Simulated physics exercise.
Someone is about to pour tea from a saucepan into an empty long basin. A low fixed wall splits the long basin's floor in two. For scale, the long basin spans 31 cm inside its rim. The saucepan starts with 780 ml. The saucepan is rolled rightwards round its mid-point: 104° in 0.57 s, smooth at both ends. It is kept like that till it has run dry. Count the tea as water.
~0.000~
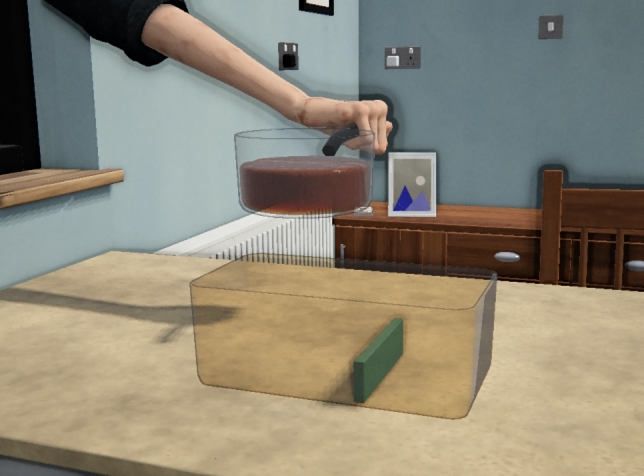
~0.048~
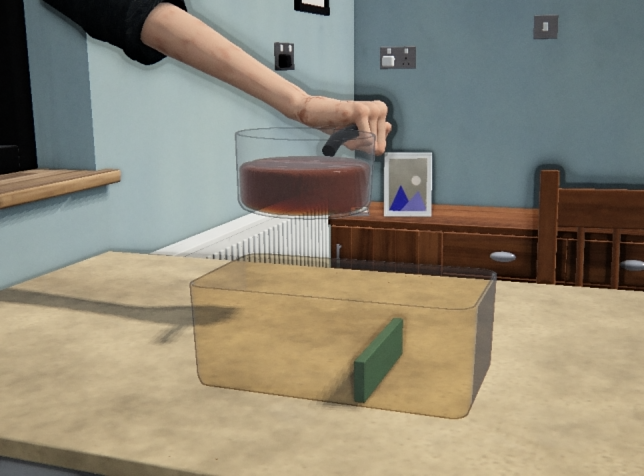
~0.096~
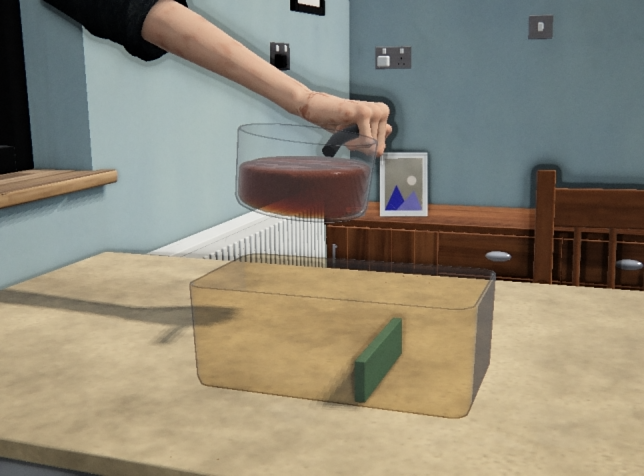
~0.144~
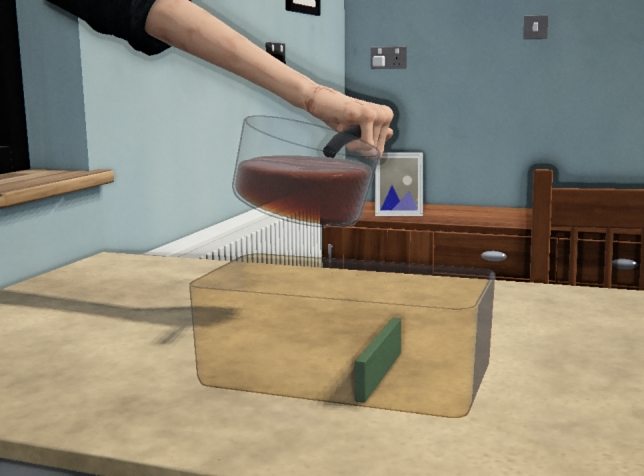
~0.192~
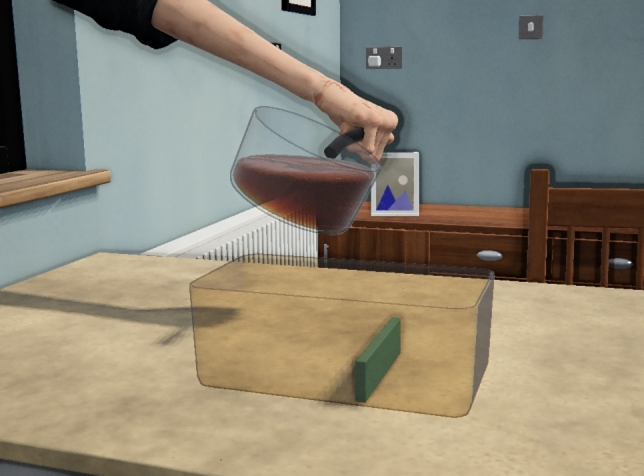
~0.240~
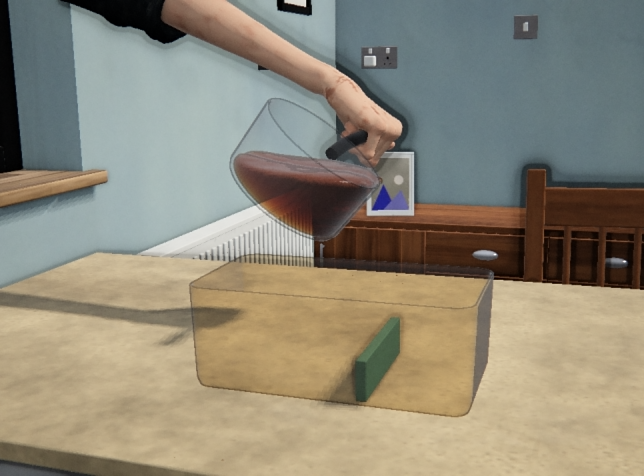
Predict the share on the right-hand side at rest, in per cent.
About 63 per cent.
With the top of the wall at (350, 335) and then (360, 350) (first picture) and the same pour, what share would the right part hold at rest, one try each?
First 90, then 75 per cent.
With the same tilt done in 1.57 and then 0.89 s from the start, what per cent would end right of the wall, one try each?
First 85, then 75 per cent.
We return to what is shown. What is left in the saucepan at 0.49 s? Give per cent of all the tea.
Some 30 per cent.
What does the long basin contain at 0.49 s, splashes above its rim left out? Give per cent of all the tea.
About 34 per cent.
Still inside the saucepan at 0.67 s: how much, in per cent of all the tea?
About 8 per cent.
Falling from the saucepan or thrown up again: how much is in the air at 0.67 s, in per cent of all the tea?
Some 14 per cent.
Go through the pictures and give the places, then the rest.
In the first frame, it leans 0°; its right rim is at (370, 136); the tea meets the walls at (248, 162) and (370, 165); the long basin's rim runs from (220, 269) to (486, 291); the wall's top is at (381, 340).
In the second frame, it leans 2°; its right rim is at (371, 139); the tea meets the walls at (248, 162) and (370, 166).
In the third frame, it leans 7°; its right rim is at (374, 146); the tea meets the walls at (248, 161) and (370, 167).
In the fourth frame, it leans 16°; its right rim is at (376, 157); the tea meets the walls at (246, 161) and (372, 170).
In the fifth frame, it leans 27°; its right rim is at (377, 172); the tea meets the walls at (244, 158) and (374, 173).
In the sixth frame, it leans 39°; its right rim is at (375, 189); the tea meets the walls at (242, 154) and (369, 176); 1 per cent is over the edge.
After 0.49 s the tilt is 99° and 29 per cent is still to pour, 0 is left of the wall and 34 right of it.
After 0.67 s the tilt is 104° and 8 per cent is still to pour, 17 is left of the wall and 60 right of it.
After 0.86 s the tilt is 104° and 1 per cent is still to pour, 29 is left of the wall and 63 right of it.
After 1.07 s the tilt is 104° and 0 per cent is still to pour, 31 is left of the wall and 63 right of it.
In the end 32 per cent lies left of the wall, 63 right of it and 5 outside.
